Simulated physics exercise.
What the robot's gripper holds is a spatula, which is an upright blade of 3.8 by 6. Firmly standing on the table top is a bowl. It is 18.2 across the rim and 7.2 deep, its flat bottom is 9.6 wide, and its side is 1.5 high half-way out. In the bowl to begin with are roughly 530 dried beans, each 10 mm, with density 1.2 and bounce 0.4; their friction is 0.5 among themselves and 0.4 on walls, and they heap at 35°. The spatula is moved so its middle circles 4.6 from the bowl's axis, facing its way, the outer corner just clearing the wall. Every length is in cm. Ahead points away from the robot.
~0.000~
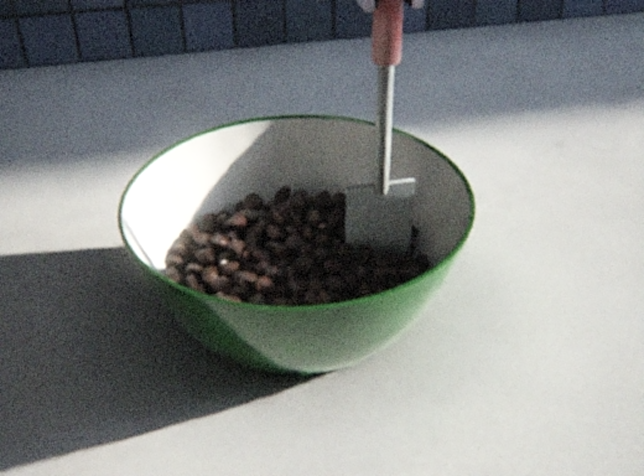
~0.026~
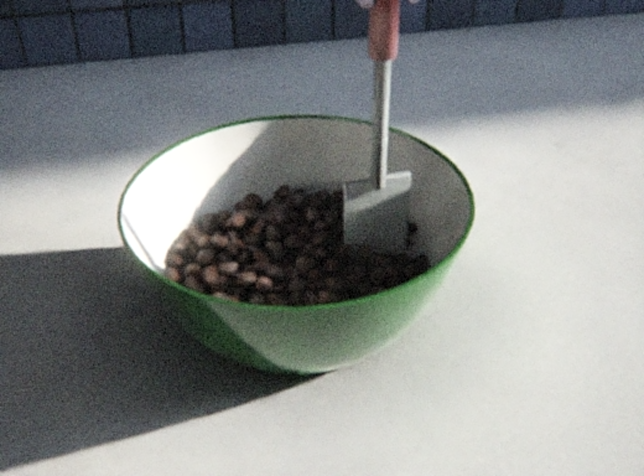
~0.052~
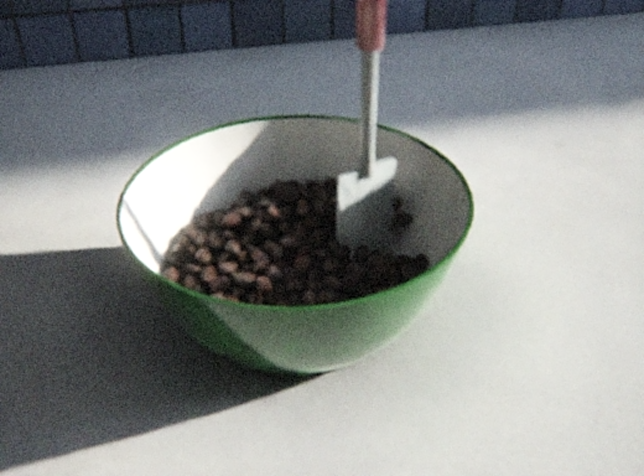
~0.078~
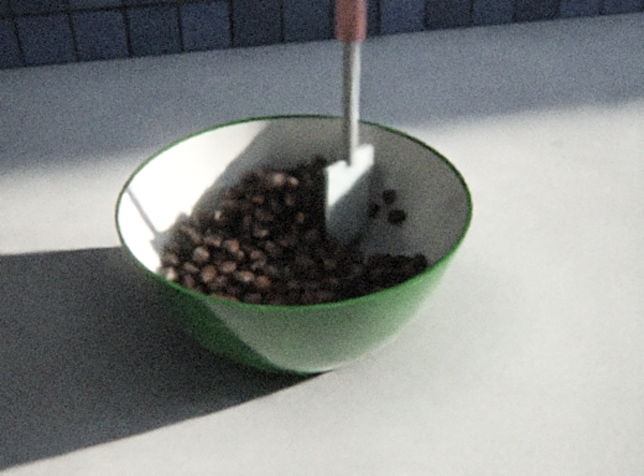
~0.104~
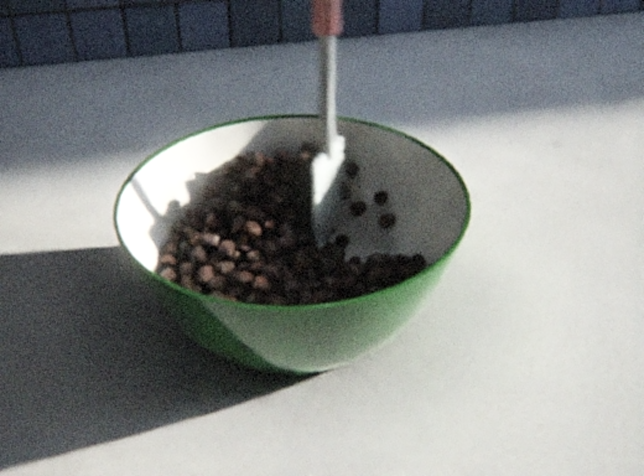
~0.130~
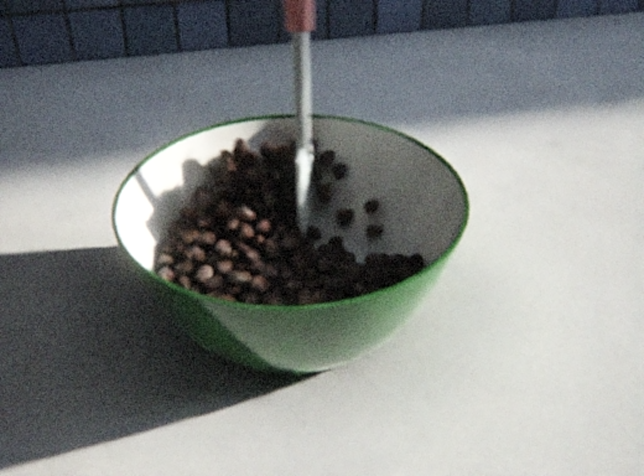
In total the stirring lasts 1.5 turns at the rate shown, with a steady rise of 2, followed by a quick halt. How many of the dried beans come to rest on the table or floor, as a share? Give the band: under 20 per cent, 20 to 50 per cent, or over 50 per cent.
Band: Under 20 per cent.
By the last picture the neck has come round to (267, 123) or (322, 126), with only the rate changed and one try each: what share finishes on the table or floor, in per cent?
First try: Around 20 %; second try: Around 5 %.
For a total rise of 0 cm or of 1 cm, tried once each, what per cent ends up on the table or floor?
That gives about 10 per cent and 10 per cent, in order.
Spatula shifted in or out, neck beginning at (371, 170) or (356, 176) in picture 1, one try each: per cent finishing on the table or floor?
Around 5 per cent on the first try, around 0 per cent on the second.
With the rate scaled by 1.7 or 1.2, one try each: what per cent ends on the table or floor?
Around 30 percent for the first try and 15 percent for the second.
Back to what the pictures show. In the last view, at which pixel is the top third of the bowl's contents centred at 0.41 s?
Somewhere around (324, 291) in the last view.
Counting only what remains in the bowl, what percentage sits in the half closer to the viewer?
About 50 %.
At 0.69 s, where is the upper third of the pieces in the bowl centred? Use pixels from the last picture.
Somewhere around (281, 196), I think.
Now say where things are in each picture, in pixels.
In the first picture, spatula neck at (382, 159), 0° round; upper third of the load around (294, 260), from x 170 to 420, top at y 195; 532 in the bowl.
In the second picture, spatula neck at (379, 154), 6° round; upper third of the load around (295, 258), from x 170 to 420, top at y 195.
In the third picture, spatula neck at (367, 143), 21° round; upper third of the load around (293, 248), from x 170 to 420, top at y 185.
In the fourth picture, spatula neck at (349, 134), 38° round; upper third of the load around (280, 234), from x 170 to 420, top at y 160.
In the fifth picture, spatula neck at (327, 127), 54° round; upper third of the load around (271, 229), from x 165 to 420, top at y 150.
In the sixth picture, spatula neck at (302, 123), 71° round; upper third of the load around (261, 221), from x 165 to 415, top at y 145; 532 in the bowl.
After 0.41 s, 254° round, highest piece 9 above the table; 514 in the bowl, 12 on the table or floor, 6 in flight or on the tool.
After 0.69 s, 76° round, highest piece 9 above the table; 494 in the bowl, 32 on the table or floor, 6 in flight or on the tool.
After 1.03 s, 180° round, highest piece 6 above the table; 492 in the bowl, 40 on the table or floor.
After 1.73 s, 180° round, highest piece 6 above the table; 492 in the bowl, 40 on the table or floor.
At rest, 492 in the bowl, 40 on the table or floor. That is 8 % on the table or floor.
